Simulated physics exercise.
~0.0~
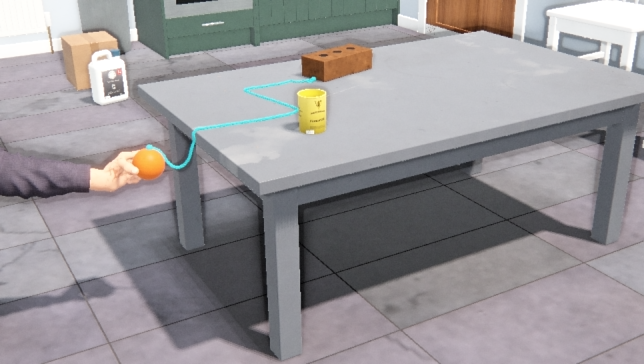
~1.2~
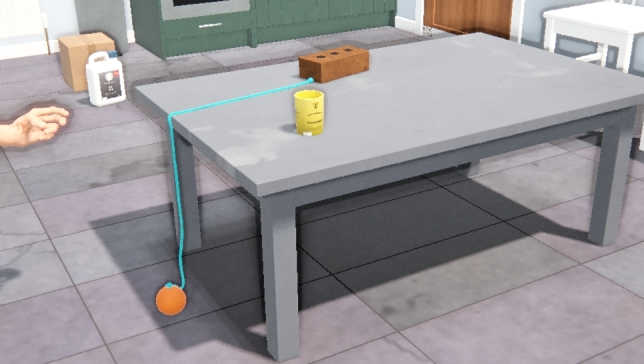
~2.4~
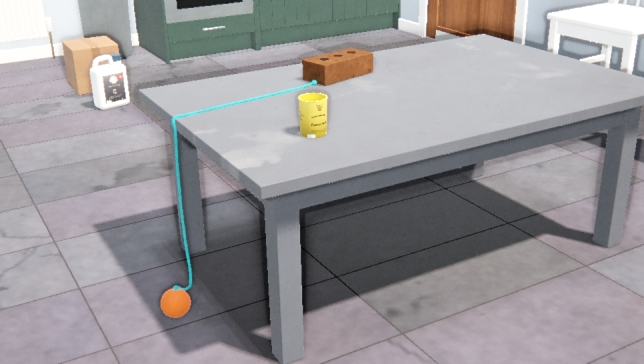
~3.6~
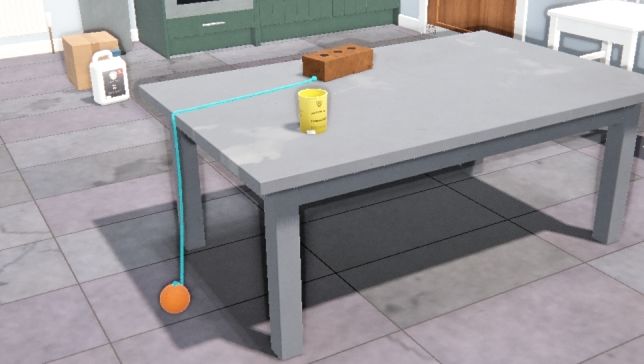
A large grey table stands on a tiled kitchen floor, seen from slightly above by a gently swaying camera, with green cabinets, a cardboard box and a white jug behind it. A reddish-brown brick and a yellow cup sit on top, and a turquoise string trails loosely from near the brick to an orange held by a hand past the left end. The hand lets go and draws back out of view on the left. The orange drops and the string straightens across the tabletop and over the edge. The orange ends at rest on the floor, while brick and cup stay put.
